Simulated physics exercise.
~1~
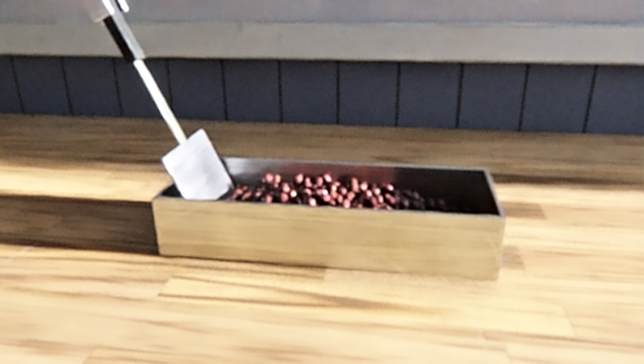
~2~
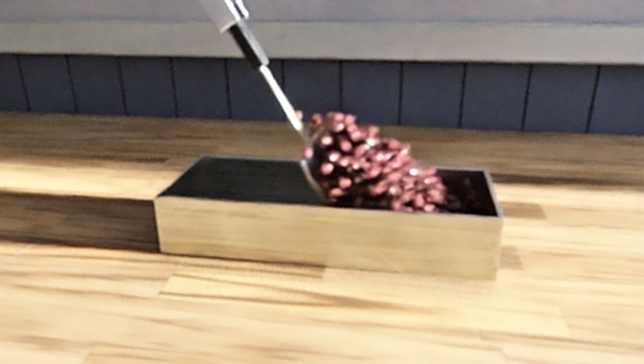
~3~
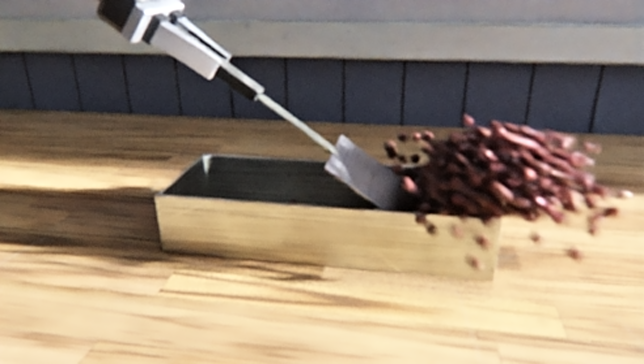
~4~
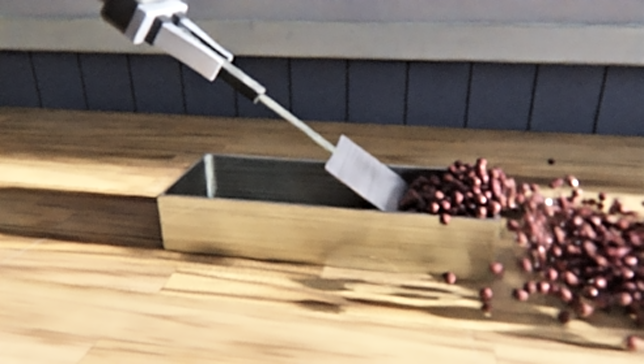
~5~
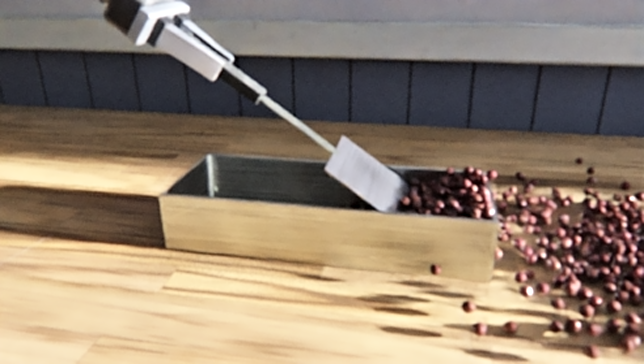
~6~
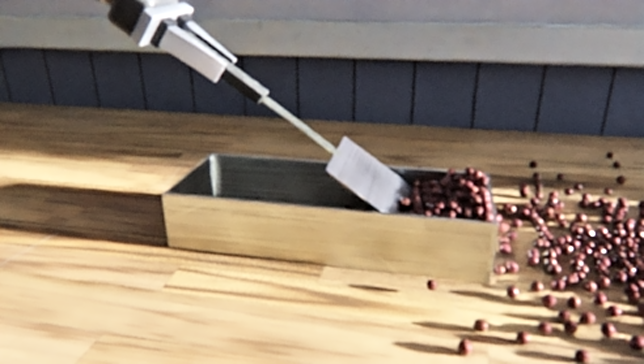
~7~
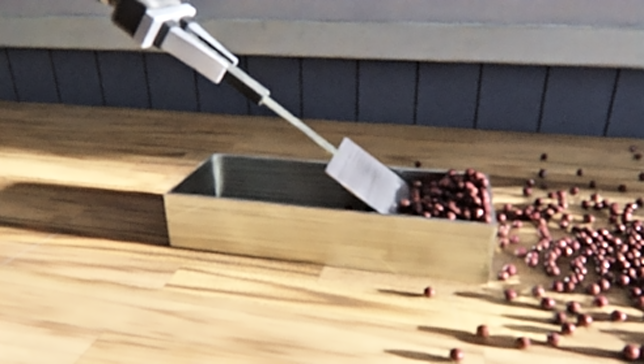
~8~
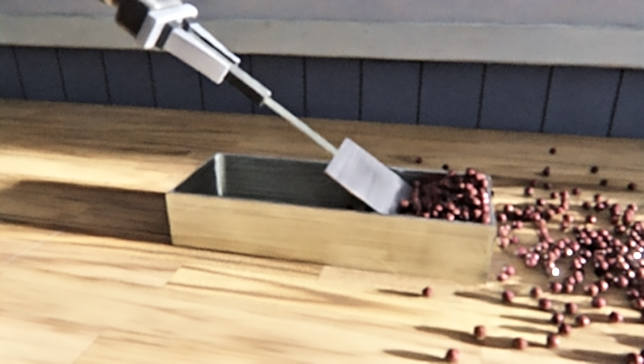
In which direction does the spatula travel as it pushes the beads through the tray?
The spatula moves to the right, going from the left end of the tray toward the right end.
On a wooden table top in front of dark panelling, a robotic arm holds a spatula at the left end of a long, open tray with dark red beads inside. The spatula sweeps right, pushing the beads into a tall heap. Its blade then tilts flatter as it nears the right end, and a thick burst of beads flies out over that end. The beads drop and scatter across the table while the spatula stays still. At the end, a pile remains in the right end of the tray, with many beads strewn beyond it.
